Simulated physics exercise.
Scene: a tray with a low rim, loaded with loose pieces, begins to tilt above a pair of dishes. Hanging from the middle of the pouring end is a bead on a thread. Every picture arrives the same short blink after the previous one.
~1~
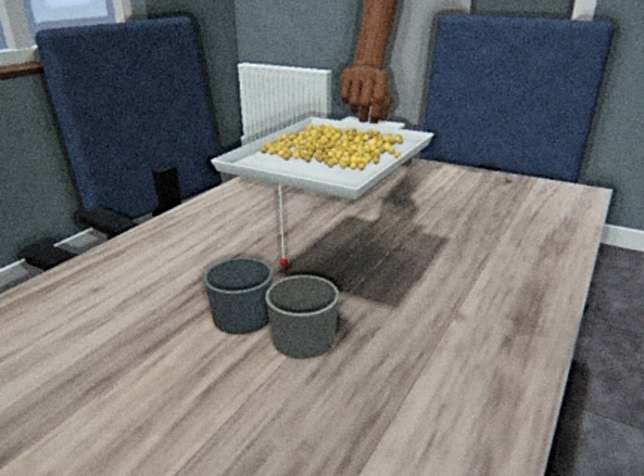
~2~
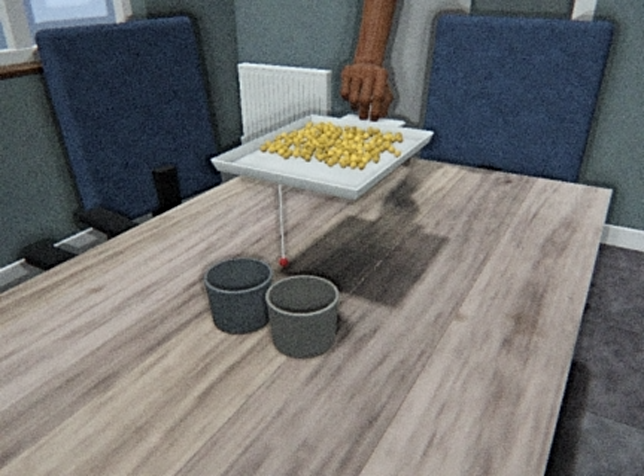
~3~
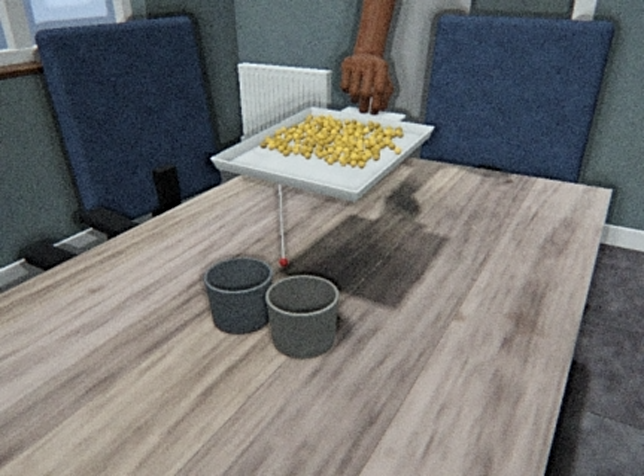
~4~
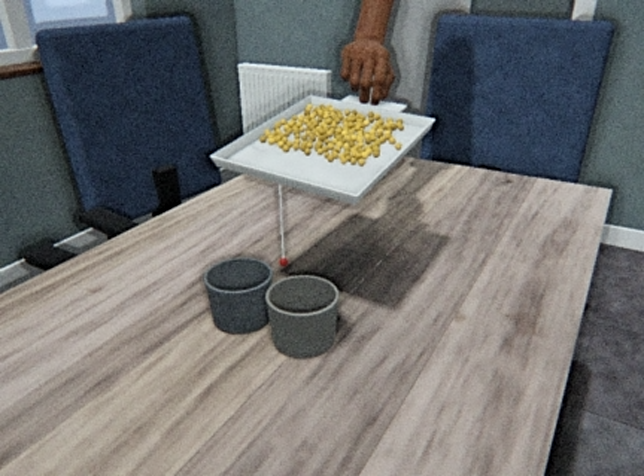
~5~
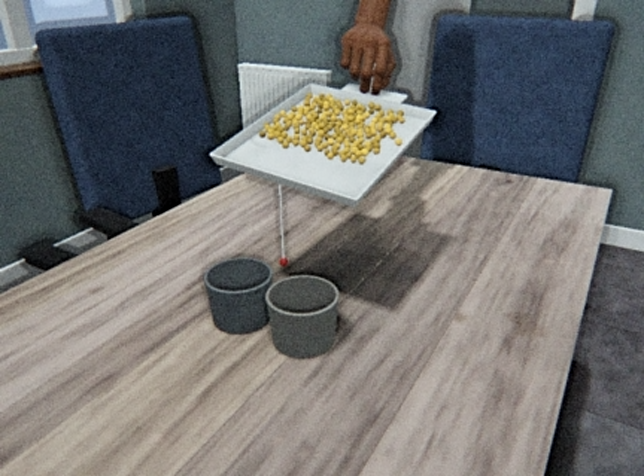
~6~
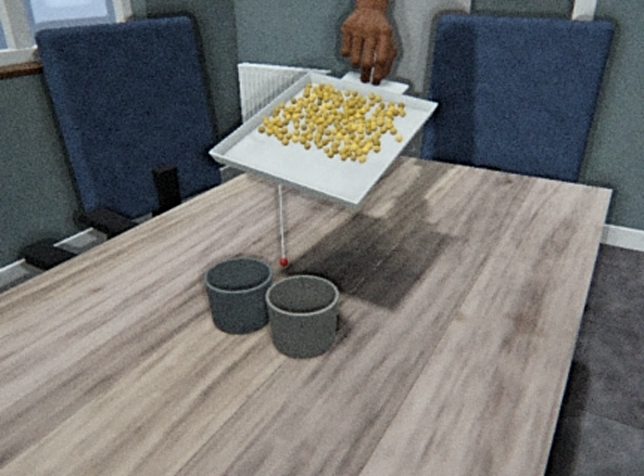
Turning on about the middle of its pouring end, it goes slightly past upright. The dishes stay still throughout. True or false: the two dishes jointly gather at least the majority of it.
False, they gather a minority.
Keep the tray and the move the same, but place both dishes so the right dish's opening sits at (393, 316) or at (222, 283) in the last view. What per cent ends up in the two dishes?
I'd expect some 70 percent, and then some 0 percent.
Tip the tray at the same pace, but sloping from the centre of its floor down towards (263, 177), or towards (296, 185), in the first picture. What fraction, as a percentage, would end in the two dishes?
I'd expect around 60 in a hundred first and around 60 in a hundred second.
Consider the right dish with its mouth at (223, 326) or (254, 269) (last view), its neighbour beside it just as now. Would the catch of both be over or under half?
Together the dishes get less than a half first, then less than a half.
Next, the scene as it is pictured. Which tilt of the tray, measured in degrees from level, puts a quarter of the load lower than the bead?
Around 65° at that moment.
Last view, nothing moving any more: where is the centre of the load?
About (339, 347).
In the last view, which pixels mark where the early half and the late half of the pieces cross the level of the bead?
(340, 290), then (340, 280).
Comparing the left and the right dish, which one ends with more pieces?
That's going to be the right-positioned one.
Shortly afterwards, tray tipped steeply; near two thirds on the tray; a little in the right dish; a little outside both; a little in the air.
Next, tray tipped past a quarter turn; only a few on the tray; near a third in the right dish; near two thirds outside both; a little in the air.
Some moments later, tray tipped past a quarter turn; near a third in the right dish; near two thirds outside both.
In the end, tray tipped past a quarter turn; near a third in the right dish; none at all in the left dish; near two thirds outside both.
